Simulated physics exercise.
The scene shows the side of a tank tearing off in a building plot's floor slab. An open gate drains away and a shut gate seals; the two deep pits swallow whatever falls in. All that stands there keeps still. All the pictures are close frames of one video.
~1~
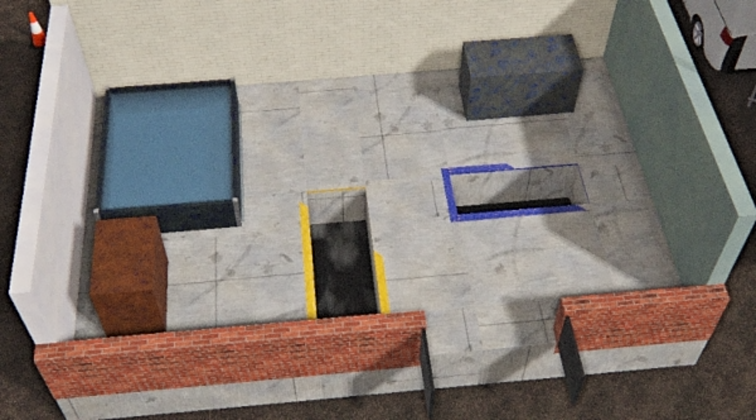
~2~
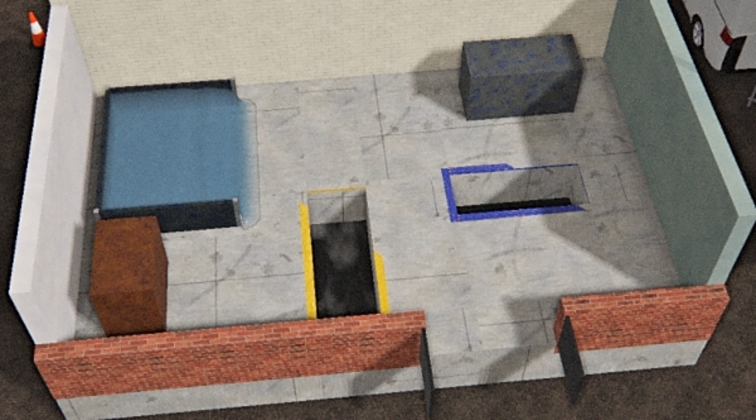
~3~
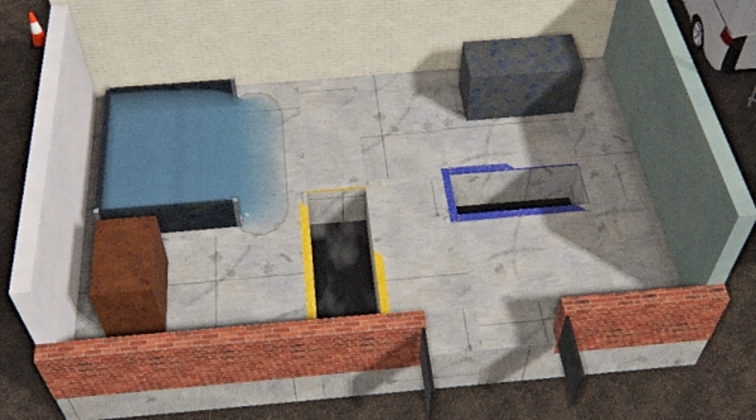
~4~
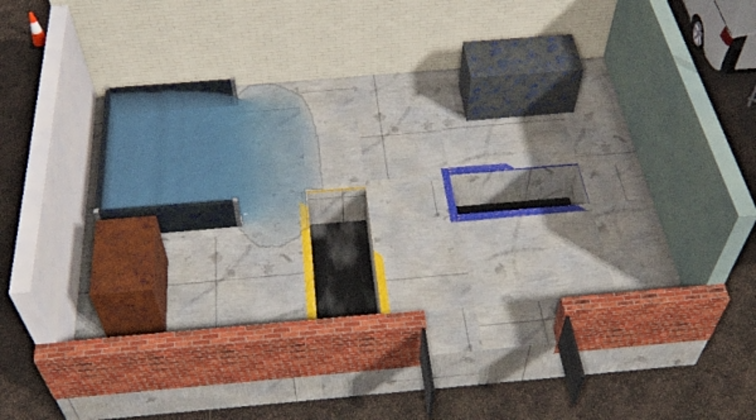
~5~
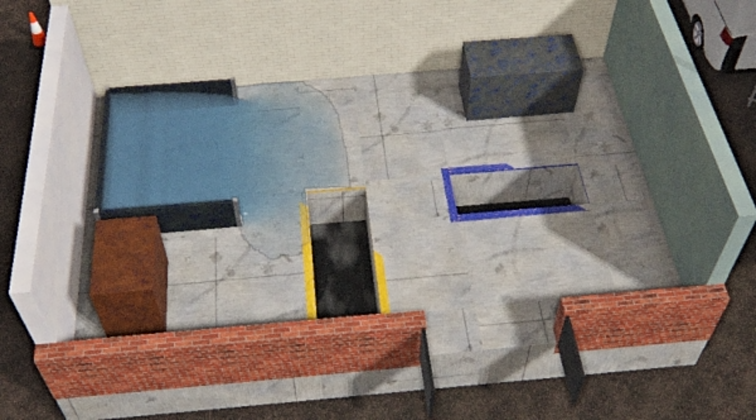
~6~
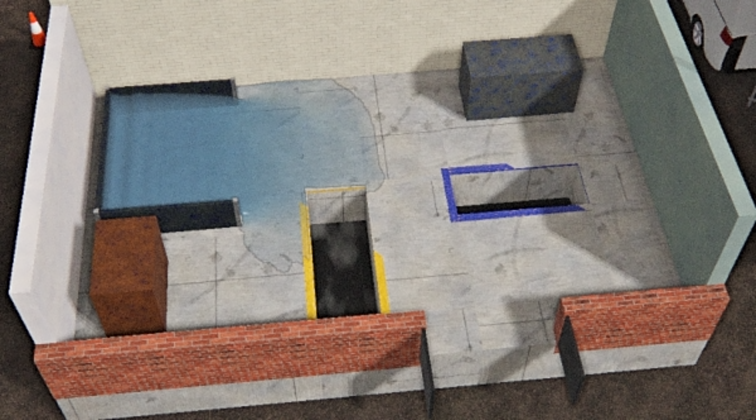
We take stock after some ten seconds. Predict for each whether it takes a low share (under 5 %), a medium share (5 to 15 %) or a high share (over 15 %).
Prediction: The gate takes a low share; the blue pit takes a high share; the yellow pit takes a high share.
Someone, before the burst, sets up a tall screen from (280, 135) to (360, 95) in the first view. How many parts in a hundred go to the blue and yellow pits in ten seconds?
The blue pit gets 15 per cent, the yellow pit 45 per cent.
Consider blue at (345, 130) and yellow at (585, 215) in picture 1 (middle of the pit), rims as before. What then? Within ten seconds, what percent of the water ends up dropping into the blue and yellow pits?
Roughly, in per cent: Blue 40, yellow 20.
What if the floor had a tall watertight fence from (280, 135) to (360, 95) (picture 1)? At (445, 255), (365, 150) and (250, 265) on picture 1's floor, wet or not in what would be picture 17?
In the order given, the spots are spared, swamped and spared.
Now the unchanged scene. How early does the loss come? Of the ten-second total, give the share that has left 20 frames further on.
Around 45 % of the total, roughly.
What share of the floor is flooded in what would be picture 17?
I'd estimate some 40 per cent.
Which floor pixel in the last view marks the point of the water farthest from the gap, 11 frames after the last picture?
I'd put it around (605, 158).
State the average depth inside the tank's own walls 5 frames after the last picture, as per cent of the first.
It comes to some 56 percent.
A moment on, water covers 30 % of the floor; the gate 0 %, the blue pit 0 %, the yellow pit 7 %.
Next, water covers 40 % of the floor; the gate 0 %, the blue pit 3 %, the yellow pit 14 %.
Then, water covers 45 % of the floor; the gate 0 %, the blue pit 9 %, the yellow pit 22 %.
Later, water covers 60 % of the floor; the gate 0 %, the blue pit 21 %, the yellow pit 27 %.
In the end, water covers 65 % of the floor; the gate 3 %, the blue pit 27 %, the yellow pit 36 %.
